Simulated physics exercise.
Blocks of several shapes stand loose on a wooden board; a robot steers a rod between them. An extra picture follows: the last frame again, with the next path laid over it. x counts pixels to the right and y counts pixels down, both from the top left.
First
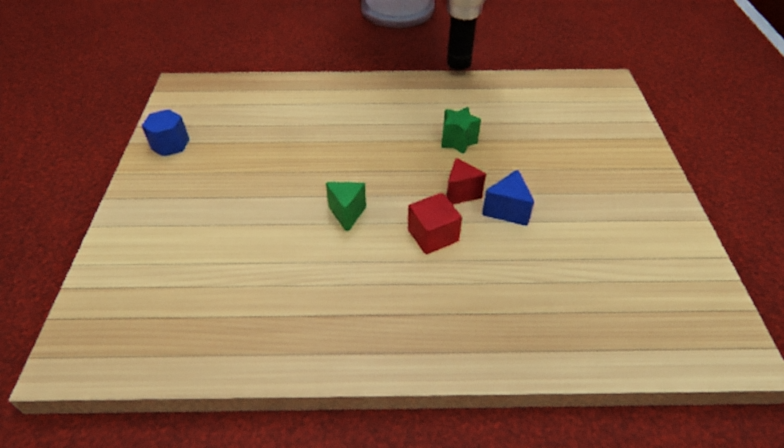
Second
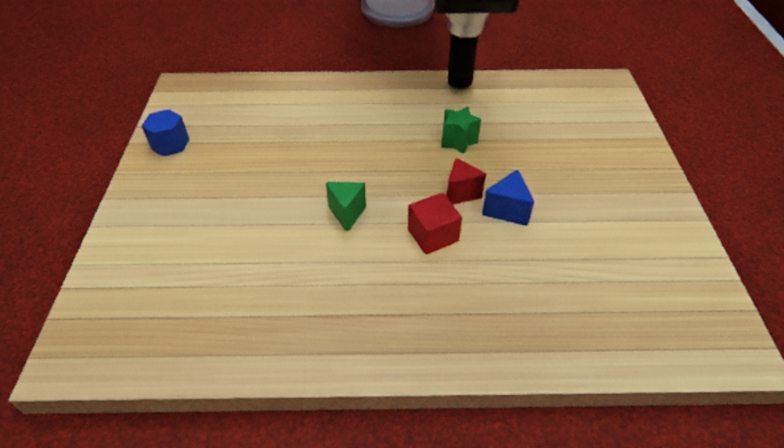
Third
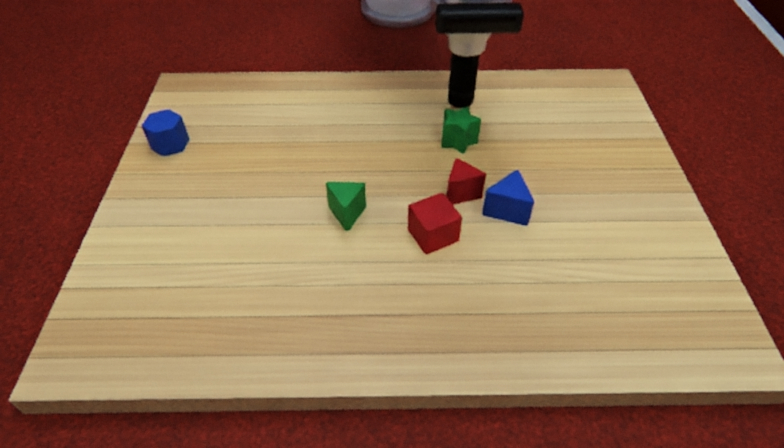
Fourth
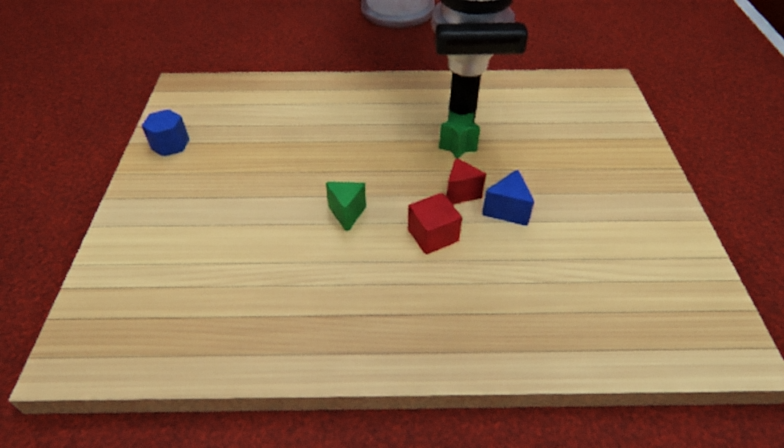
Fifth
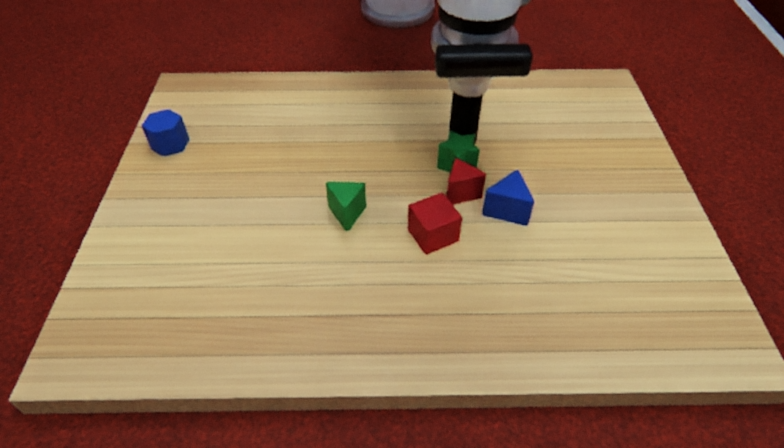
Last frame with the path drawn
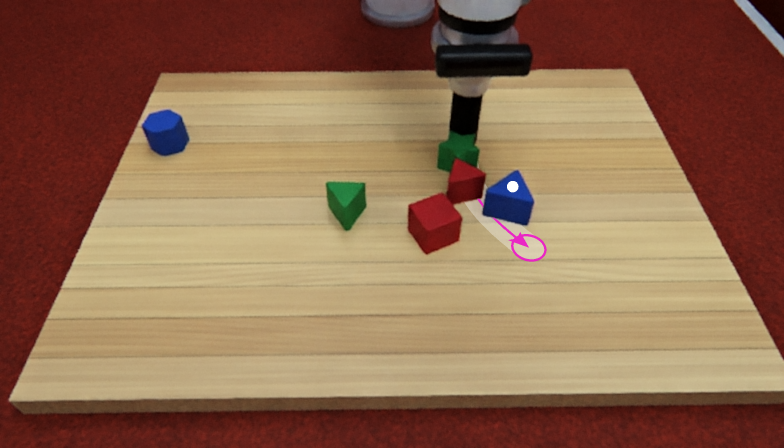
A pale wooden board on a red surface is seen from above at an angle, the camera still. A blue block sits at the far left, a green triangular one near the middle, and a green star, red triangle, red cube and blue triangle right of centre. A robot's black rod moves in from the top edge toward the viewer and pushes the star a short way toward the red triangle.
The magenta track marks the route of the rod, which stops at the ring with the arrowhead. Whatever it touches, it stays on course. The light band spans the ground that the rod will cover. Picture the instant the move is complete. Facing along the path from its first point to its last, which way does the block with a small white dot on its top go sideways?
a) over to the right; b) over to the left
Answer: B.
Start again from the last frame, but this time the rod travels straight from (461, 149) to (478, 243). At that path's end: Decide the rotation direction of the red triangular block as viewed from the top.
In a top view, it turns counterclockwise.
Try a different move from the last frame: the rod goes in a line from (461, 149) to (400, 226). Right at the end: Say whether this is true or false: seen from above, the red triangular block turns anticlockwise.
True - the claim holds.
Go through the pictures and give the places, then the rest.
Lower end of the rod (459, 64), tops of blocks, red four-sided block (435, 210), green star-shaped block (461, 117), red triangular block (464, 170), blue triangular block (513, 187), in the first frame.
Rod (460, 82), blocks as before, in the second frame.
Rod (461, 101), blocks as before, in the third frame.
Rod (461, 121), green star-shaped block (461, 121), in the fourth frame.
Rod (460, 142), red four-sided block (435, 210), green star-shaped block (460, 142), red triangular block (464, 170), blue triangular block (513, 187), in the fifth frame.
The drawn path runs from (461, 149) over (469, 181) and (491, 215) to (529, 248); the dot is on the blue triangular block.
The first path, step by step. One third of the way, rod (470, 174); green star-shaped block (458, 175), turned 20° clockwise; red triangular block (461, 197), turned 45° anticlockwise.
Two thirds of the way, rod (493, 207); red four-sided block (429, 217), turned 20° clockwise; green star-shaped block (470, 203), turned 45° clockwise; red triangular block (466, 227), turned 15° anticlockwise; blue triangular block (528, 196), turned 40° anticlockwise.
At the end, rod (531, 240); red four-sided block (429, 217), turned 25° clockwise; green star-shaped block (479, 209), turned 65° clockwise; red triangular block (465, 232); blue triangular block (554, 206), turned 85° anticlockwise.
